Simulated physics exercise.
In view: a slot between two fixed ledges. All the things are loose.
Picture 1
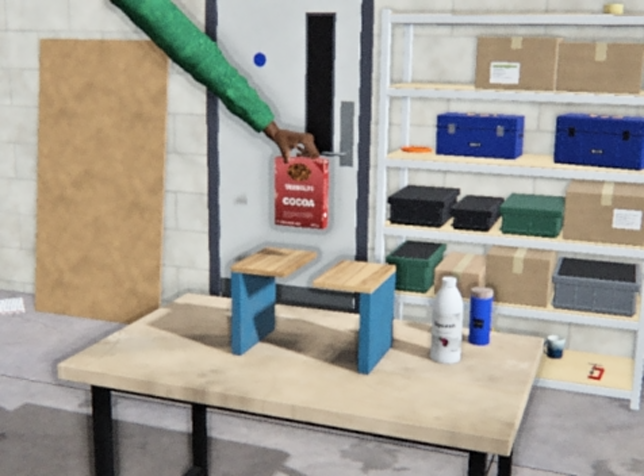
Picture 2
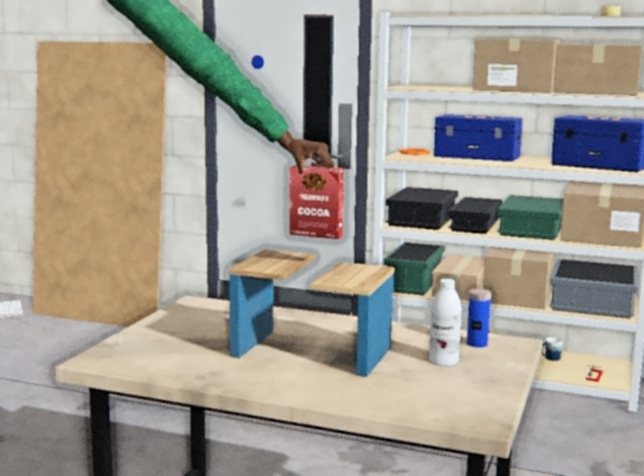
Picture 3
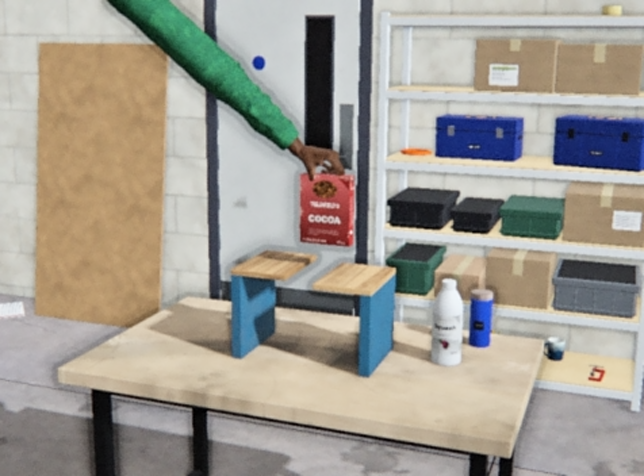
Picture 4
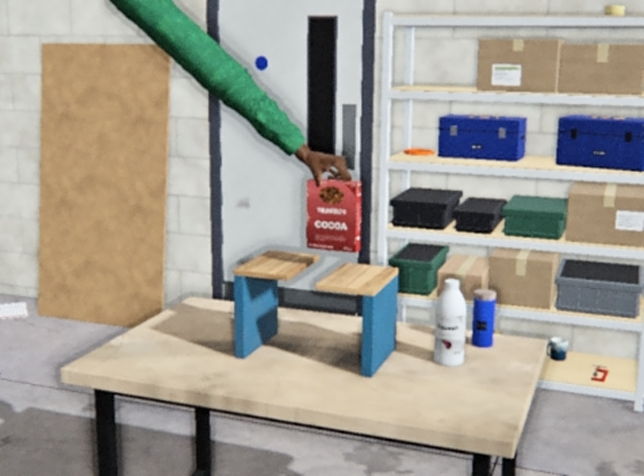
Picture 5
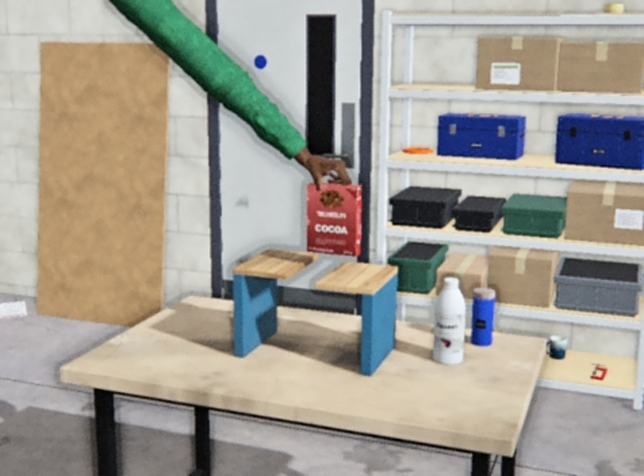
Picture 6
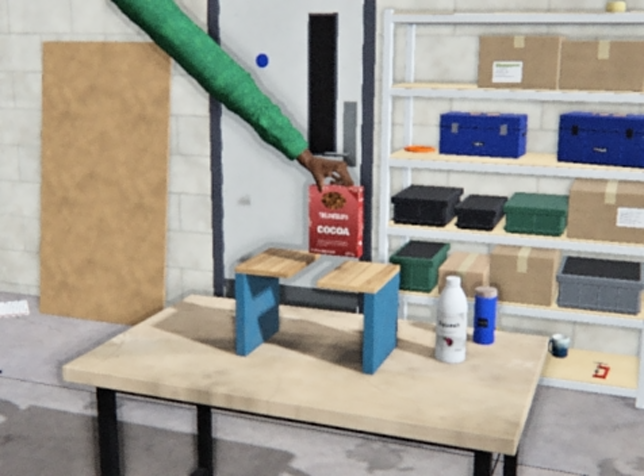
In a workshop, a green-sleeved arm holds a red cocoa packet above a table with two blue-legged, wooden-topped stands, a white bottle and a blue container. The hand moves the packet a short way right and down, then holds it still over the gap between the stands' tops.
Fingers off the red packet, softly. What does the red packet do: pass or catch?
The packet stays on top.
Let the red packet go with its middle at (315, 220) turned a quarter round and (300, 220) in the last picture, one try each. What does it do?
First try: It drops through; second try: It is caught.
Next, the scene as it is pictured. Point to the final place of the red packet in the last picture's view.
At about (335, 237).
Then, 0.20 s after the last picture, red packet slid a little near (335, 238).
Then, 0.30 s after the last picture, red packet slid a little near (335, 237).
At rest, moved from the start, red packet; the other 2 in place. Seen from the same camera at the end, red packet near (335, 237). The packet is caught.
